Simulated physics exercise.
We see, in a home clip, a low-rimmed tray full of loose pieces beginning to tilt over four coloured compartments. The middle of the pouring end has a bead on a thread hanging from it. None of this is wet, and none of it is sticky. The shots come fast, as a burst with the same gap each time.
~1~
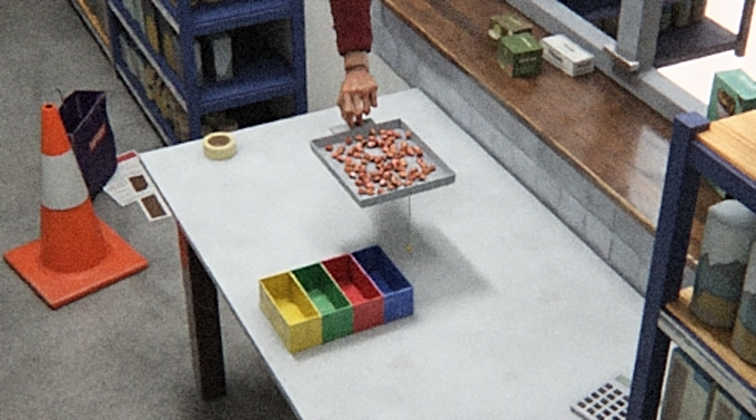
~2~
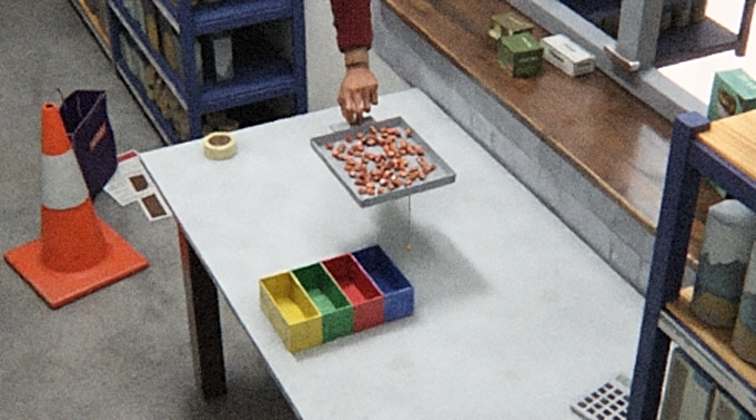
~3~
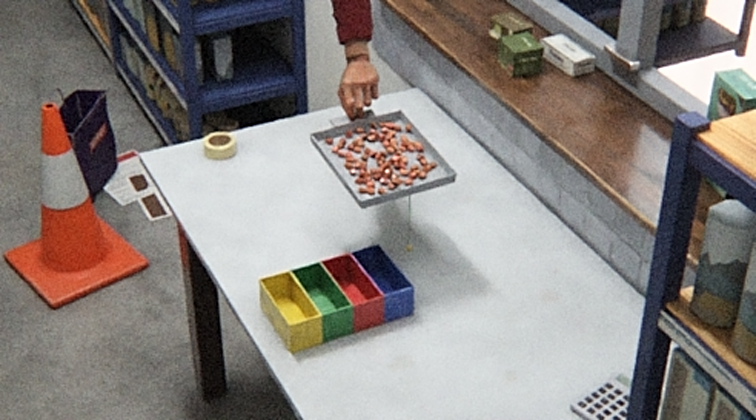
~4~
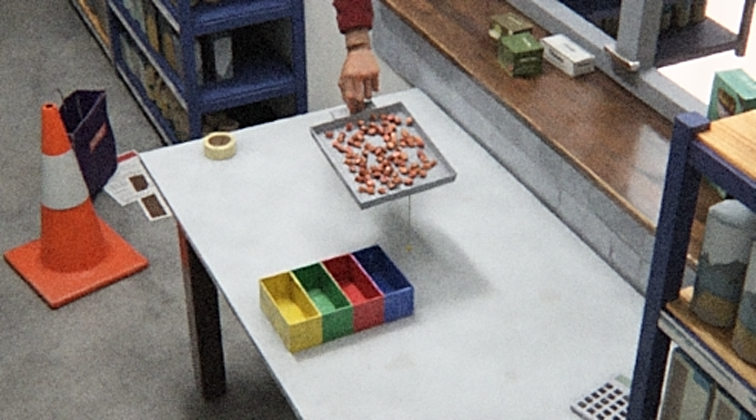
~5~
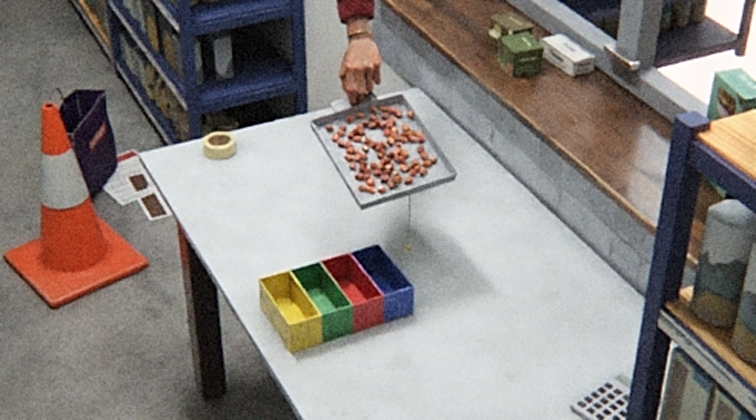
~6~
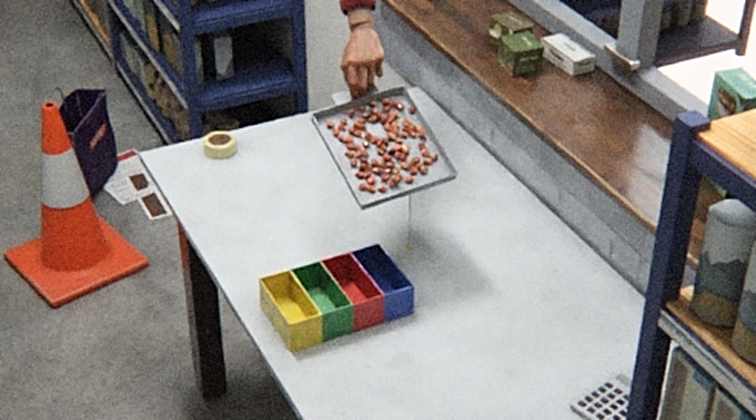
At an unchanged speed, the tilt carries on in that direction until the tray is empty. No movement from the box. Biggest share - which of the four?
Blue.
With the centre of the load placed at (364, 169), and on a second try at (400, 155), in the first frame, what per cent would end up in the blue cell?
From the first start you get 50 in a hundred, from the second 40 in a hundred.
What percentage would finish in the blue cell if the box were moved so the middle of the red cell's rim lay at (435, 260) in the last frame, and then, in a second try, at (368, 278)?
It would be roughly 0 per cent, followed by roughly 40 per cent.
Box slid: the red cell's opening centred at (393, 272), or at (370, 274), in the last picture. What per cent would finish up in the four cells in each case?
Roughly 90 per cent the first time and 70 per cent the second.
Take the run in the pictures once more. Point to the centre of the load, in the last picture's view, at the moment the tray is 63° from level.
The load is centred around (393, 181).
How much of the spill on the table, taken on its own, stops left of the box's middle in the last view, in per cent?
Close to 0 in a hundred.
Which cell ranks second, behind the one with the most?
The red one.
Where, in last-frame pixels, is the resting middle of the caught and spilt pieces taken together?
I'd say the middle ends up at about (395, 302).
Just after the last frame, tray tipped steeply; almost all on the tray; just a few falling or outside the box.
A moment on, tray tipped past a quarter turn; roughly half on the tray; roughly a quarter in the blue cell; about a tenth in the red cell; about a tenth falling or outside the box.
Further on, tray tipped past a quarter turn; roughly half in the blue cell; roughly a quarter in the red cell; roughly a third falling or outside the box.
When it is over, tray tipped past a quarter turn; roughly half in the blue cell; roughly a quarter in the red cell; not one in the yellow cell; not one in the green cell; roughly a third outside the box.
